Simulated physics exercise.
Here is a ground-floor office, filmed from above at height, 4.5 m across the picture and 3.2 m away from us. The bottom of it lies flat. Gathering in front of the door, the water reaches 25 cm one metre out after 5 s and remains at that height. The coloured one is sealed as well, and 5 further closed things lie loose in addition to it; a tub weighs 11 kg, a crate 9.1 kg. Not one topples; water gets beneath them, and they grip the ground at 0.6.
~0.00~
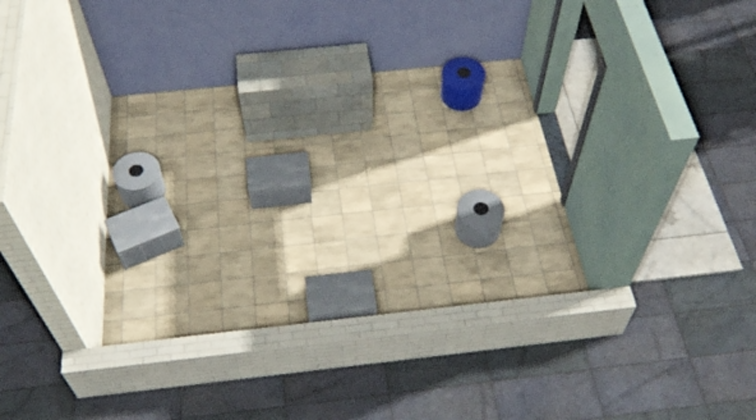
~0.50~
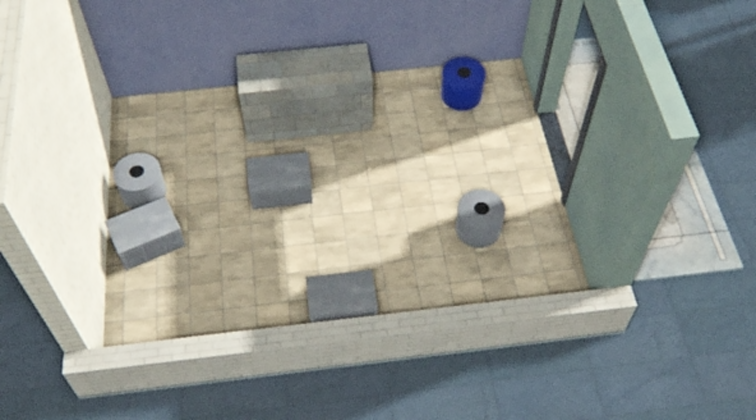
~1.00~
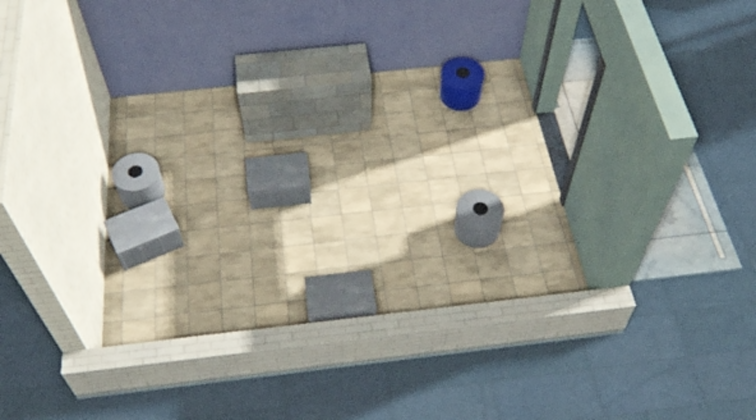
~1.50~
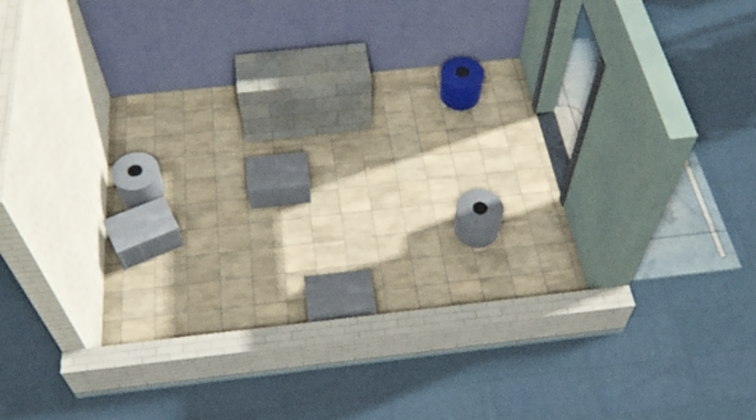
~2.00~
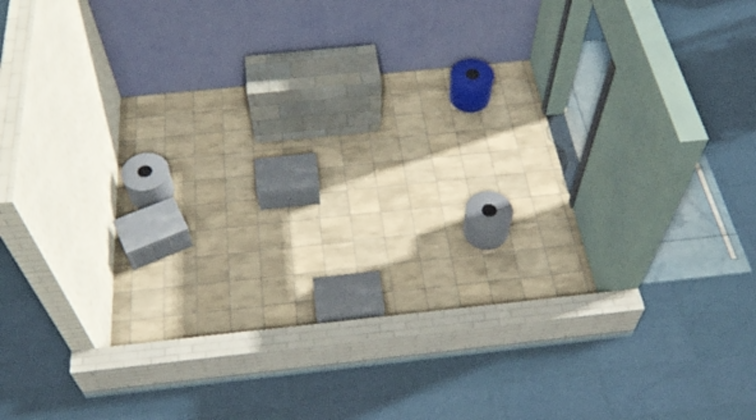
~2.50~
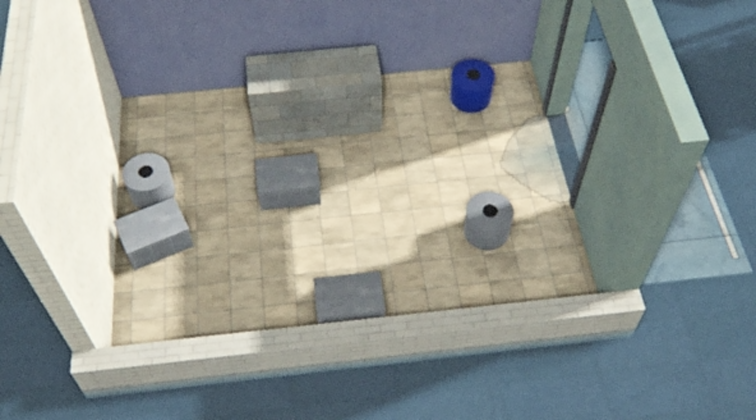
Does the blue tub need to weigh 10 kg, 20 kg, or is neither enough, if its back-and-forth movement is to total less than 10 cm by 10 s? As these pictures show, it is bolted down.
It takes 20 kg.
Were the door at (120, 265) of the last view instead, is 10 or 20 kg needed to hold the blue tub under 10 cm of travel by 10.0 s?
That way, neither mass suffices.
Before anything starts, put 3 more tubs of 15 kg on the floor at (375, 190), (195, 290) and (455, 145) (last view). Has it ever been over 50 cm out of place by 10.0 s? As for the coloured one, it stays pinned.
The first comes out above the threshold, the second below the threshold, the third above the threshold.
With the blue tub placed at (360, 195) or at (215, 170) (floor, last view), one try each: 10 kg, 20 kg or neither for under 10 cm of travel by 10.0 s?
In order, no load succeeds and no load succeeds.
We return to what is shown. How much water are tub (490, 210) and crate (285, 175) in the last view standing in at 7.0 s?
Depth approx. 4 cm / 7 cm.
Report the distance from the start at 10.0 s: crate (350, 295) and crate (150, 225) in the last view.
They sit 40 cm and 100 cm away, in the order given.
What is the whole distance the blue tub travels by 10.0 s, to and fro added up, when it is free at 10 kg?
Path length near 150 cm.
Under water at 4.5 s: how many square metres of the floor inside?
Somewhere about 5.5 m2, give or take.
After 3.5 s the blue tub would be 0 cm from its start with 10 kg and 0 cm from its start with 20 kg; 1 cm of water round it then.
After 4.5 s the blue tub would be 0 cm from its start with 10 kg and 0 cm from its start with 20 kg; 3 cm of water round it then.
After 7.0 s the blue tub would be 25 cm from its start with 10 kg and 0 cm from its start with 20 kg; 8 cm of water round it then.
After 10.0 s the blue tub would be 21 cm from its start with 10 kg and 0 cm from its start with 20 kg; 9 cm of water round it then.
